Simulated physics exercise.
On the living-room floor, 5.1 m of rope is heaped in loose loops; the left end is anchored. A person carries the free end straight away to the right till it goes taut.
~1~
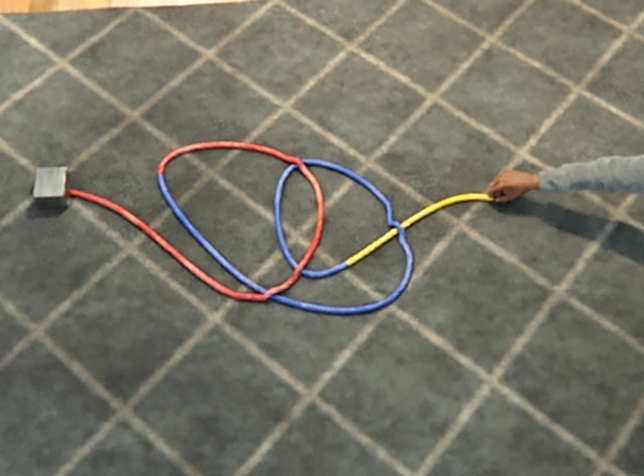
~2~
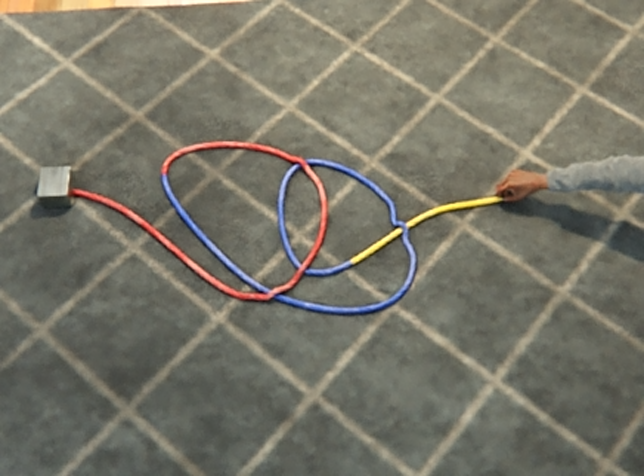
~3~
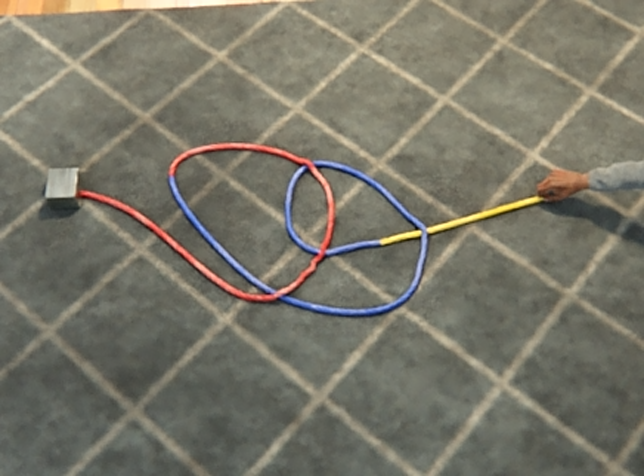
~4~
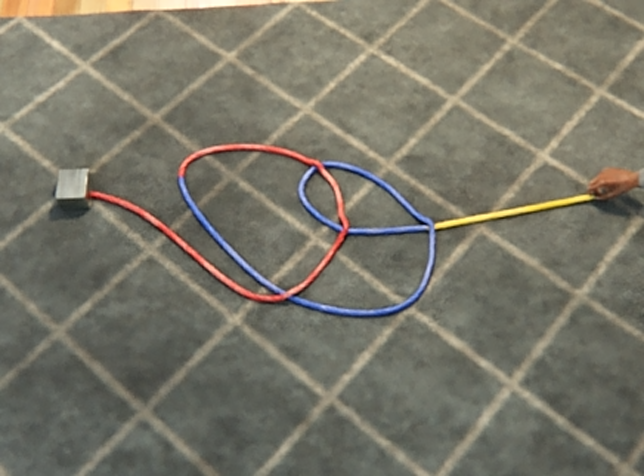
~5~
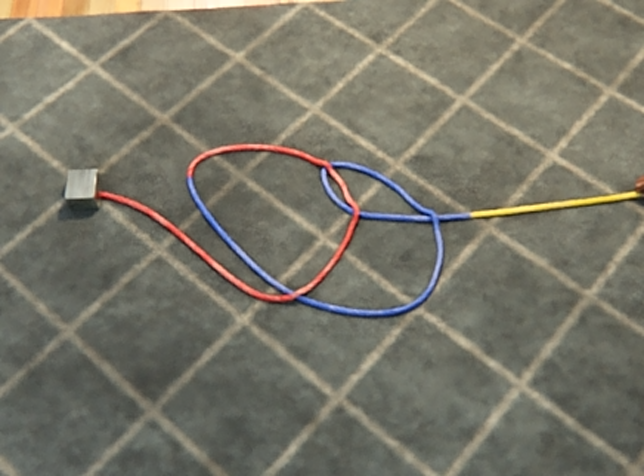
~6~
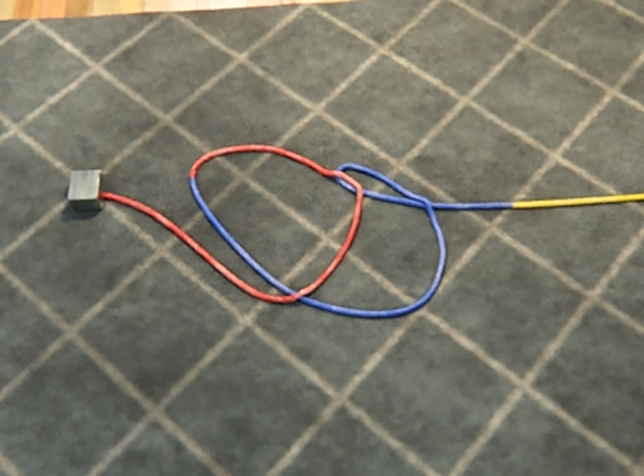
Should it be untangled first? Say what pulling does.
In the end the rope straightens out.
Next, the ends are 2.9 m apart, loops still 67 cm across.
Then, the ends are 3.7 m apart, loops still 59 cm across.
After that, the ends are 4.6 m apart, loops still 43 cm across.
Later, the ends are 5.1 m apart, and it runs straight.
At the end, the ends are 5.1 m apart, and it runs straight.
